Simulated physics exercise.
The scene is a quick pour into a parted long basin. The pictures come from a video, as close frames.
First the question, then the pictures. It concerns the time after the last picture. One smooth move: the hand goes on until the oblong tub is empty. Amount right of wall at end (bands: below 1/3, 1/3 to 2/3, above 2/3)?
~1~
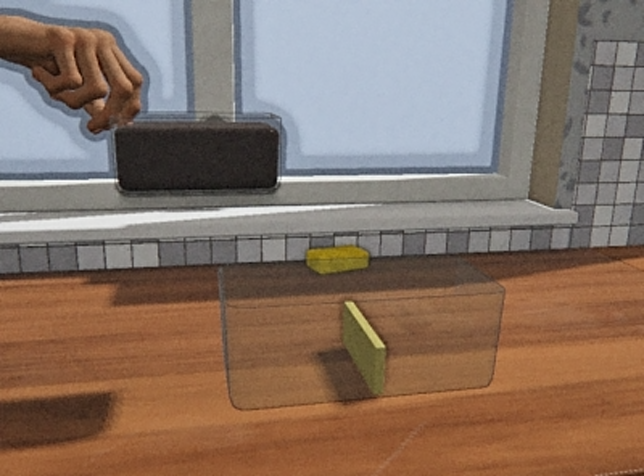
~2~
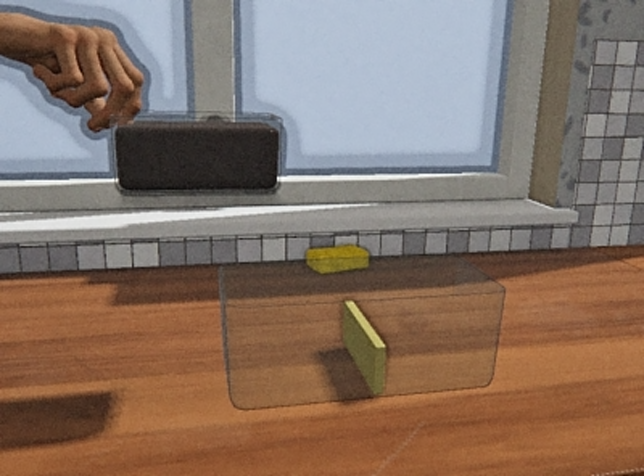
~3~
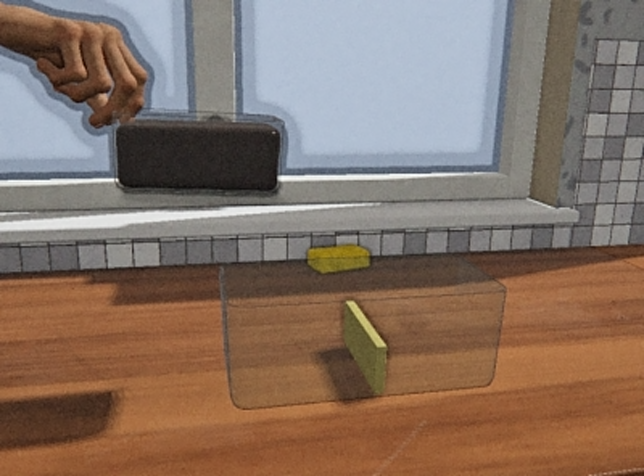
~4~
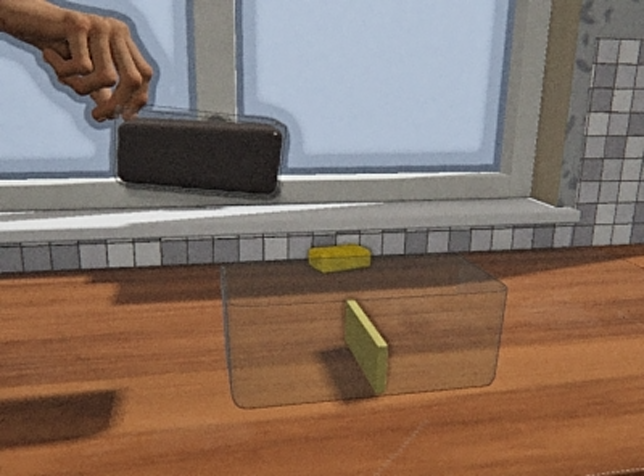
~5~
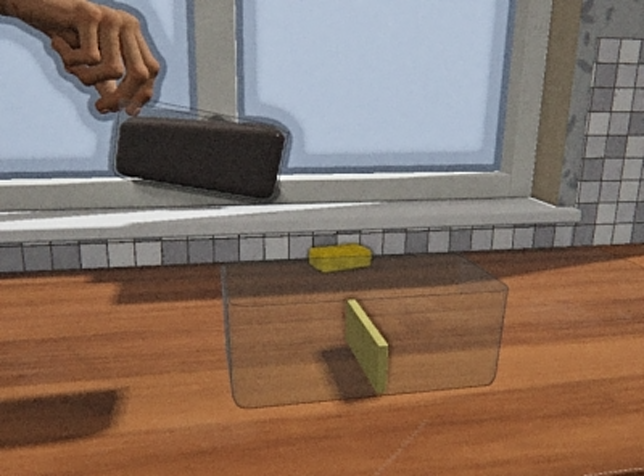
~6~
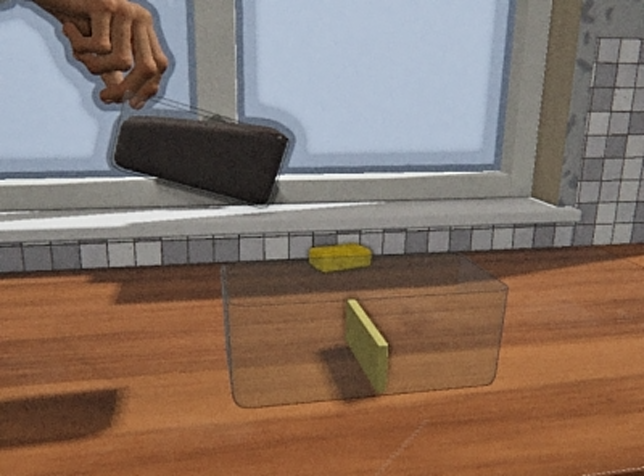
Below 1/3.
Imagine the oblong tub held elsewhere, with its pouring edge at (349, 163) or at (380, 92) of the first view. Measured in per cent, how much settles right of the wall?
You'd get around 70 per cent and then around 80 per cent.
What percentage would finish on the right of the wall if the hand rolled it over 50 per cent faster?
Something like 10 in a hundred.
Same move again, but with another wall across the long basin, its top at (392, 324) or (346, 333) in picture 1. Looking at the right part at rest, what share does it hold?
First try: Roughly 5 per cent; second try: 40 per cent.
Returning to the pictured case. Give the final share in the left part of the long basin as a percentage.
It works out to around 85 percent.
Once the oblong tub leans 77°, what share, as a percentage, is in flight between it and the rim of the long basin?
Share in flight: Approx. 45 %.
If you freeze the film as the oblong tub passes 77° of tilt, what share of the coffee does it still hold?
It still holds close to 35 per cent at that lean.
A moment on, the tilt is 77° and 34 per cent is still to pour, 19 is left of the wall and 1 right of it.
Next, the tilt is 103° and 6 per cent is still to pour, 78 is left of the wall and 6 right of it.
Then the tilt is 104° and 1 per cent is still to pour, 83 is left of the wall and 7 right of it.
Later the tilt is 104° and 0 per cent is still to pour, 84 is left of the wall and 8 right of it.
At rest 84 per cent lies left of the wall, 8 right of it and 8 outside.
